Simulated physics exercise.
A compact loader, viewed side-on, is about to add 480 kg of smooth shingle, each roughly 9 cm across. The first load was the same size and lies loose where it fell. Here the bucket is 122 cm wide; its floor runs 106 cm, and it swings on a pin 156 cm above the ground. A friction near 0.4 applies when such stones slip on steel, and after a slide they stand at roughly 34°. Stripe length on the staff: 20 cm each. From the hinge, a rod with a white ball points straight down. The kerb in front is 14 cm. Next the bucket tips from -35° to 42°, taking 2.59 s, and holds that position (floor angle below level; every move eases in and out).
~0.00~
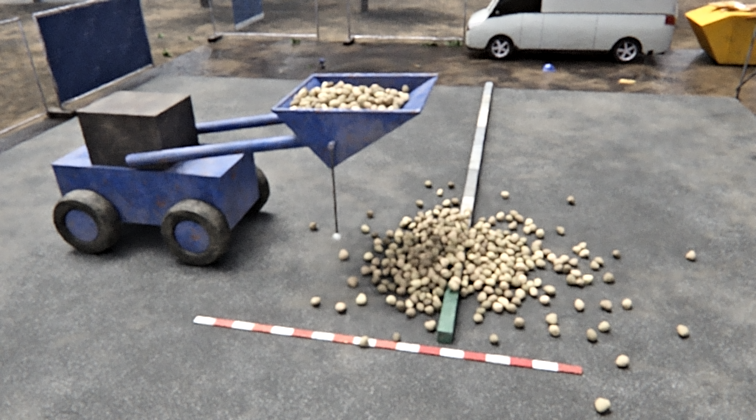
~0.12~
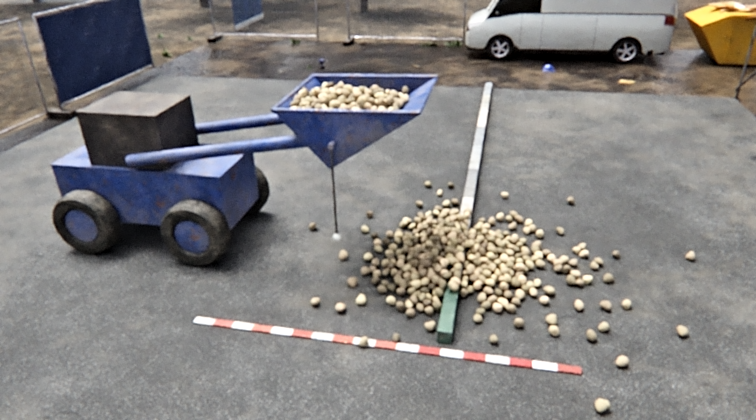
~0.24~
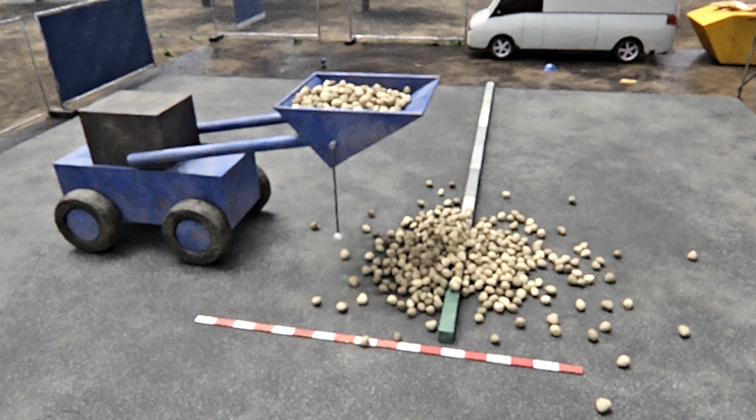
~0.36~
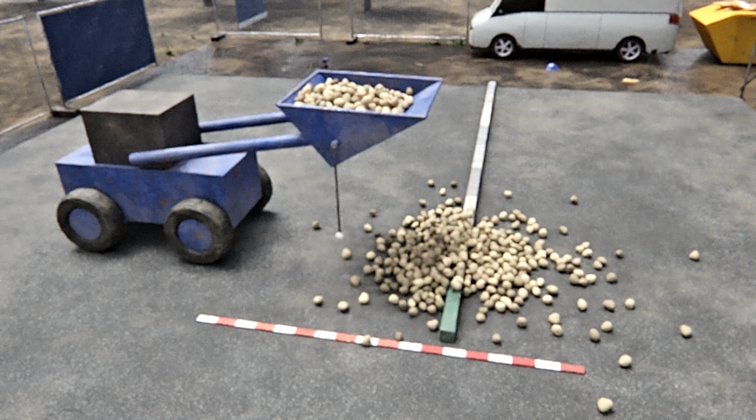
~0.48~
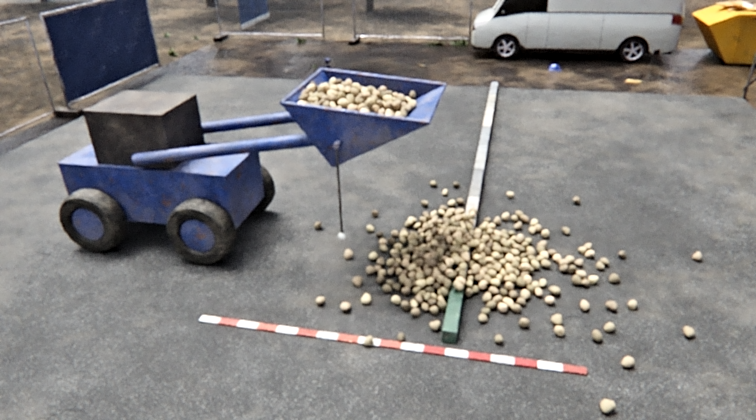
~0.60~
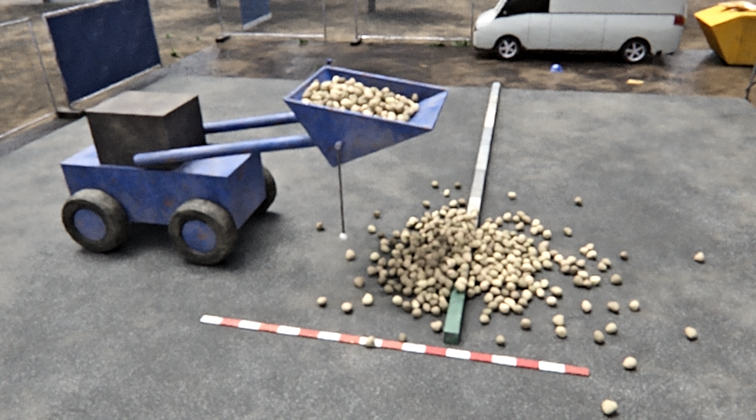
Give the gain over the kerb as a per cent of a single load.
41 %.
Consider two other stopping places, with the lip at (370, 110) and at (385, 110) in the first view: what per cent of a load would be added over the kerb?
Near 5 in a hundred first, near 10 in a hundred second.
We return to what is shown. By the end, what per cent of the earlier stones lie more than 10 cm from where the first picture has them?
Close to 20 in a hundred of them.
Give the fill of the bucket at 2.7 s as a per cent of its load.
That works out to about 5 %.
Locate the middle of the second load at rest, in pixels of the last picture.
(455, 249).
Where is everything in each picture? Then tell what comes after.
The first picture shows lip at (420, 112), floor tilted -35°, highest stones at (337, 92). The earlier load is highest near (455, 235), 26 cm above ground level, 61 % on this side of the kerb, 39 % over the kerb.
The second picture shows lip at (420, 113), floor tilted -35°, highest stones at (337, 92); the stones move at 0.0 m/s on average.
The third picture shows lip at (422, 115), floor tilted -33°, highest stones at (339, 91); the stones move at 0.1 m/s on average.
In the fourth picture, the bucket is at -31°, its lip at (425, 118); the top of the load is at (339, 90); the stones move at 0.1 m/s on average.
In the fifth picture, the bucket is at -28°, its lip at (429, 123); the top of the load is at (329, 88); the stones move at 0.1 m/s on average.
In the sixth picture, the bucket is at -25°, its lip at (432, 129); the top of the load is at (329, 87); the stones move at 0.1 m/s on average.
After 1.9 s the floor is at 30°; in per cent of one load, 86 in the bucket, 75 on this side of the kerb, 39 over the kerb; the foremost stones are at (639, 292).
After 2.7 s the floor is at 42°; in per cent of one load, 3 in the bucket, 130 on this side of the kerb, 66 over the kerb; the foremost stones are at (639, 292).
After 3.0 s the floor is at 42°; in per cent of one load, 0 in the bucket, 123 on this side of the kerb, 77 over the kerb; the foremost stones are at (639, 292).
After 5.9 s the floor is at 42°; in per cent of one load, 0 in the bucket, 119 on this side of the kerb, 81 over the kerb; the foremost stones are at (640, 292). Net gain over the kerb, 41.
